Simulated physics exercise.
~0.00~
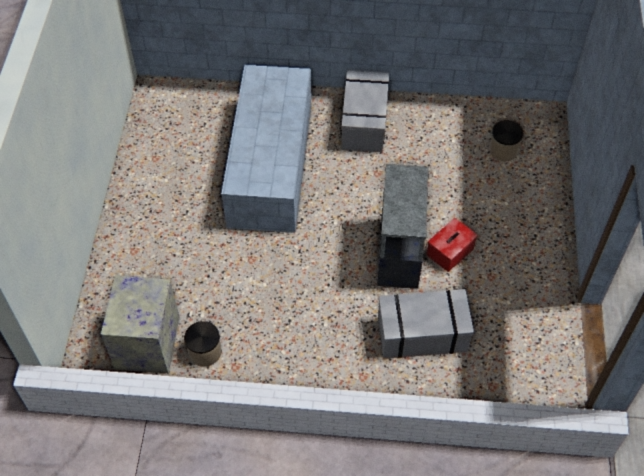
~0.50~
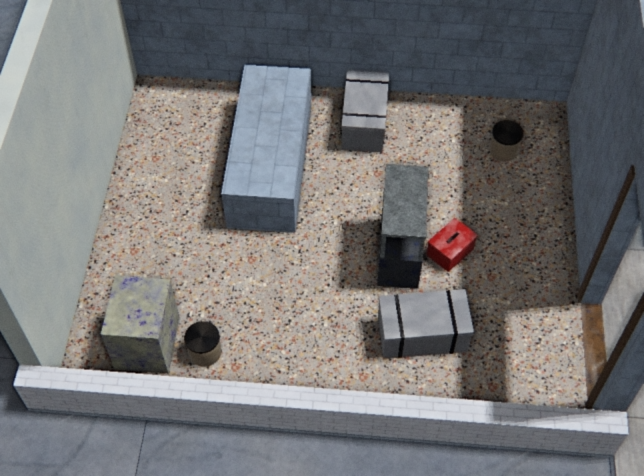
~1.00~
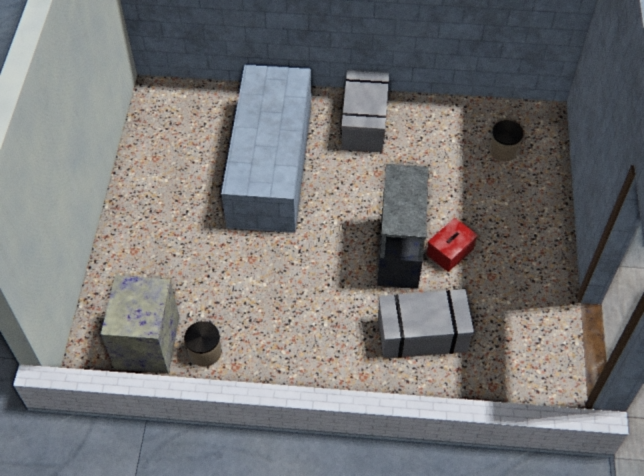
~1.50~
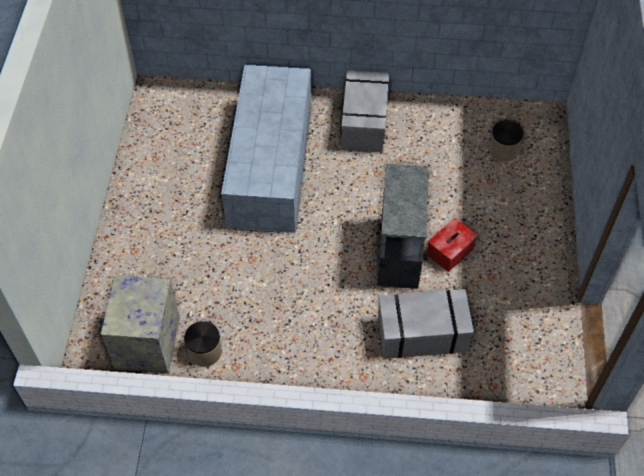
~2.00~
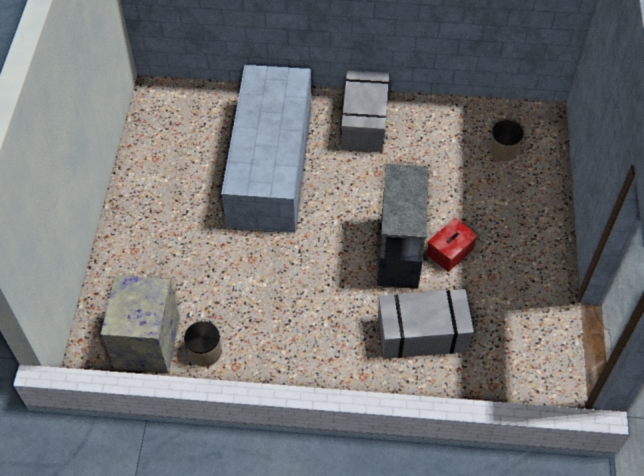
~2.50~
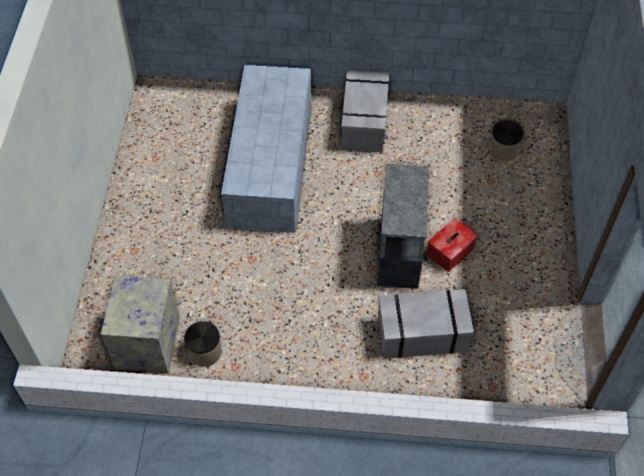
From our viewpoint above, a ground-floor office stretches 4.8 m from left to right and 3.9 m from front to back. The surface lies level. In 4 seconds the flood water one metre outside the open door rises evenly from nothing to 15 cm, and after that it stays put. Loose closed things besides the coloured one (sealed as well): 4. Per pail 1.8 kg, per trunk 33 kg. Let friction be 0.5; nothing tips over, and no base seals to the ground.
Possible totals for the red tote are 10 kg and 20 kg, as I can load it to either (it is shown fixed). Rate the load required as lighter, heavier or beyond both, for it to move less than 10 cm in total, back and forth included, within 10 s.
Heavier.
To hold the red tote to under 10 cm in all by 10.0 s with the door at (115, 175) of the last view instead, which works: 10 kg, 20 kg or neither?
Okay, so the light mass does it.
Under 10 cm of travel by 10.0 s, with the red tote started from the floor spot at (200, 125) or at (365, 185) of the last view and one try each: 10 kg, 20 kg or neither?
The first time the lesser option suffices; the second time the lesser option suffices.
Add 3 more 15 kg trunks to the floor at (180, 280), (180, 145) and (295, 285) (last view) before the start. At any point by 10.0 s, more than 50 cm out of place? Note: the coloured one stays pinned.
In turn: Less, short of it, less.
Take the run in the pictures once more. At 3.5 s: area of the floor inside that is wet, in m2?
Roughly 1.5 m2.
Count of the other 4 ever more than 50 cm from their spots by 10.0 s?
Answer: 2.
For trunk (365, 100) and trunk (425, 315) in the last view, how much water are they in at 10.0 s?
I'd estimate 2 cm for the first and 7 cm for the second.
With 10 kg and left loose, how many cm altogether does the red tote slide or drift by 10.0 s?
Around 60 cm in total.
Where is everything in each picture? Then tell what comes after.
The red tote at (453, 238) rests on the ground; water covers 0.0 m2; 0 of 5 have shifted, in the first frame.
The red tote at (453, 238) rests on the ground; water covers 0.0 m2; 0 of 5 have shifted, in the second frame.
The red tote at (453, 238) rests on the ground; 0.0 m2 under water; 0 of 5 have shifted, in the third frame.
The red tote at (453, 238) rests on the ground; 0.0 m2 under water; 0 of 5 have shifted, in the fourth frame.
The red tote at (453, 238), on the bottom; 0.0 m2 under water; 0 of 5 have shifted, in the fifth frame.
The red tote at (453, 238) rests on the ground; water covers 0.2 m2; 0 of 5 have shifted, in the sixth frame.
After 3.5 s the red tote would be 0 cm from its start with 10 kg and 0 cm from its start with 20 kg; 0 cm of water round it then.
After 4.5 s the red tote would be 0 cm from its start with 10 kg and 0 cm from its start with 20 kg; 4 cm of water round it then.
After 7.0 s the red tote would be 59 cm from its start with 10 kg and 0 cm from its start with 20 kg; 6 cm of water round it then.
After 10.0 s the red tote would be 62 cm from its start with 10 kg and 0 cm from its start with 20 kg; 6 cm of water round it then.
